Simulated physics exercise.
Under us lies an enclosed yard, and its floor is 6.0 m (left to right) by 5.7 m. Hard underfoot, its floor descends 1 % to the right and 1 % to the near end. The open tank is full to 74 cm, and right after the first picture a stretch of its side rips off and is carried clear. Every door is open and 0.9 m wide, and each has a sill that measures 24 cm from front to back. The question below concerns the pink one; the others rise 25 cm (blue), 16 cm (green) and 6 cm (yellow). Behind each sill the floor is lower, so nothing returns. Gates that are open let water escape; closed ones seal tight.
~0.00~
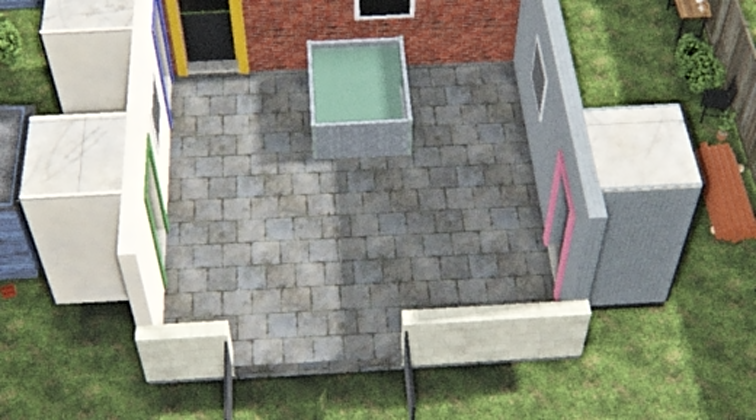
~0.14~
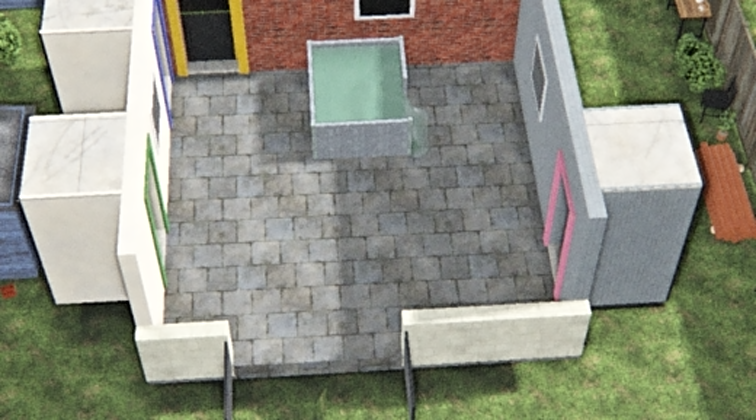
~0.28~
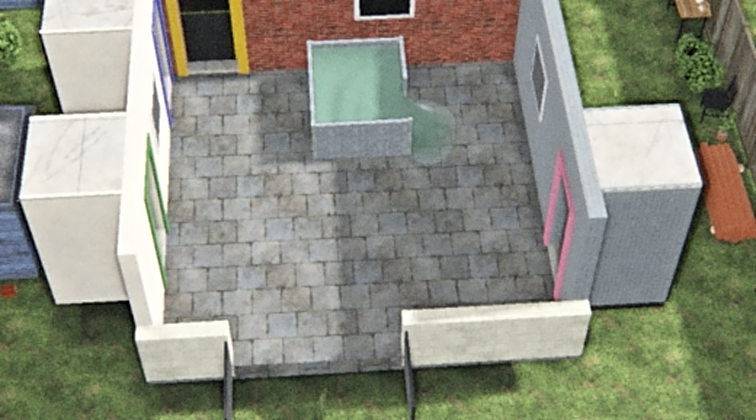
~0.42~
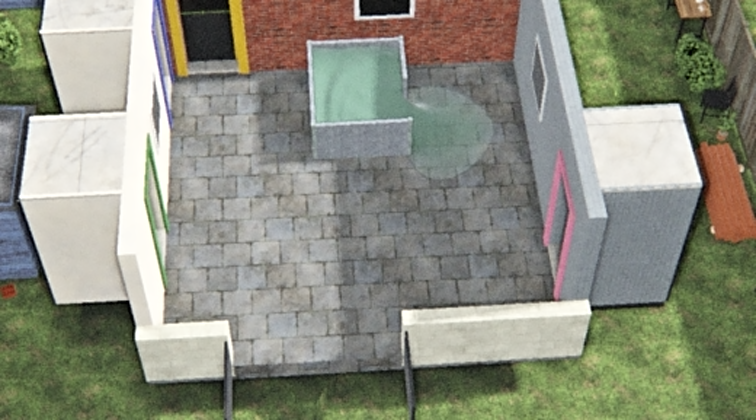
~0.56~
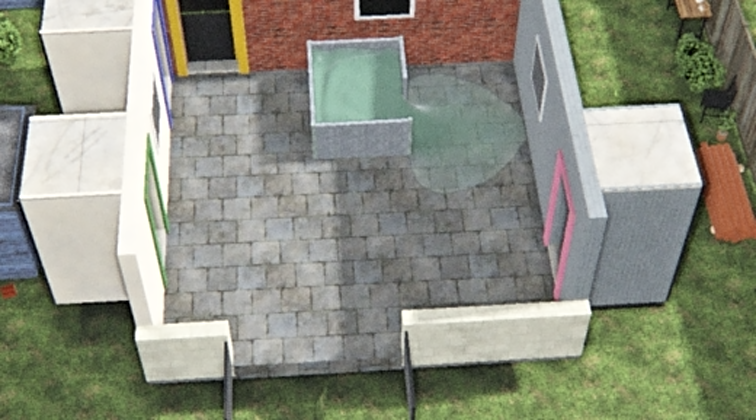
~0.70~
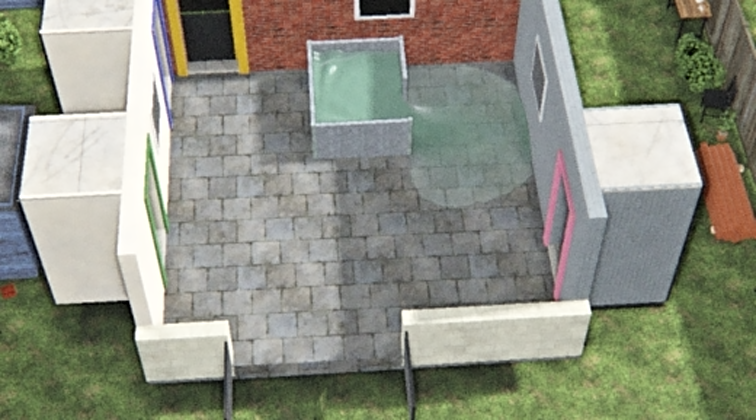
Pale green water pours from the right side of an open tank and spreads across paving.
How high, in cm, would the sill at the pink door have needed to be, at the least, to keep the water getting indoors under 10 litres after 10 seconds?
About 12.5 cm.
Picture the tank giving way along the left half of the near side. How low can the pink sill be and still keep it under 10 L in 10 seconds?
Some 6.0 cm.
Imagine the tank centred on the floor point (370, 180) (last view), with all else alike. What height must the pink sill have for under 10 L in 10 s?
About 22 cm.
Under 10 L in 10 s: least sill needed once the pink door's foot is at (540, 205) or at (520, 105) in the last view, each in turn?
About 19 cm for the first and 31 cm for the second.
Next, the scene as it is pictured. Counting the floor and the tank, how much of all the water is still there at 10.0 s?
Roughly 88 per cent of the water.
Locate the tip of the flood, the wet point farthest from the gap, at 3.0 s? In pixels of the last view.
Around pixel (561, 334).
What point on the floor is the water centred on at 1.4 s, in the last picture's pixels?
(414, 126) or so.
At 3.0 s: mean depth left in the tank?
Averaged depth comes out at about 27 cm.
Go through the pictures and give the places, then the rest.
In the first frame, the open tank at (359, 84) is whole and still, 74 cm deep; the pink door at (559, 231) is dry.
In the second frame, the front is at (424, 128), 0.3 m from the gap at (405, 121); 0.3 m2 of floor is wet, 74 cm left at the back.
In the third frame, the front is at (452, 127), 0.8 m from the gap at (405, 122); 0.8 m2 of floor is wet, 73 cm left at the back.
In the fourth frame, the front is at (489, 133), 1.4 m from the gap at (405, 123); 2.0 m2 of floor is wet, 66 cm left at the back.
In the fifth frame, the front is at (523, 129), 2.0 m from the gap at (405, 123); 3.6 m2 of floor is wet, 62 cm left at the back.
In the sixth frame, water pours out at (405, 122) and has run 2.1 m, to (531, 170); about 5 cm deep outside, 63 cm at the back; the pink door at (559, 231), 3.6 m from the gap, is still 1.7 m from the nearest water.
After 1.4 s water covers 20 % of the floor, deepest (40 cm) near (514, 135); 4 cm at the pink door, 0 litres in over its 7 cm sill.
After 3.0 s water covers 35 % of the floor, deepest (28 cm) near (537, 336); 9 cm at the pink door, 7 litres in over its 7 cm sill.
After 10.0 s water covers 95 % of the floor, deepest (14 cm) near (561, 334); 10 cm at the pink door, 57 litres in over its 7 cm sill.
At the pink door as built, the water arrived by 1.4 s and peaked near 12 cm at 1.8 s.
Run again over the same 10 s with other heights there, 14 litres in over 11.5 cm, 6 litres over 13.5 cm. The limit of 10 litres is kept from about 12.5 cm up.
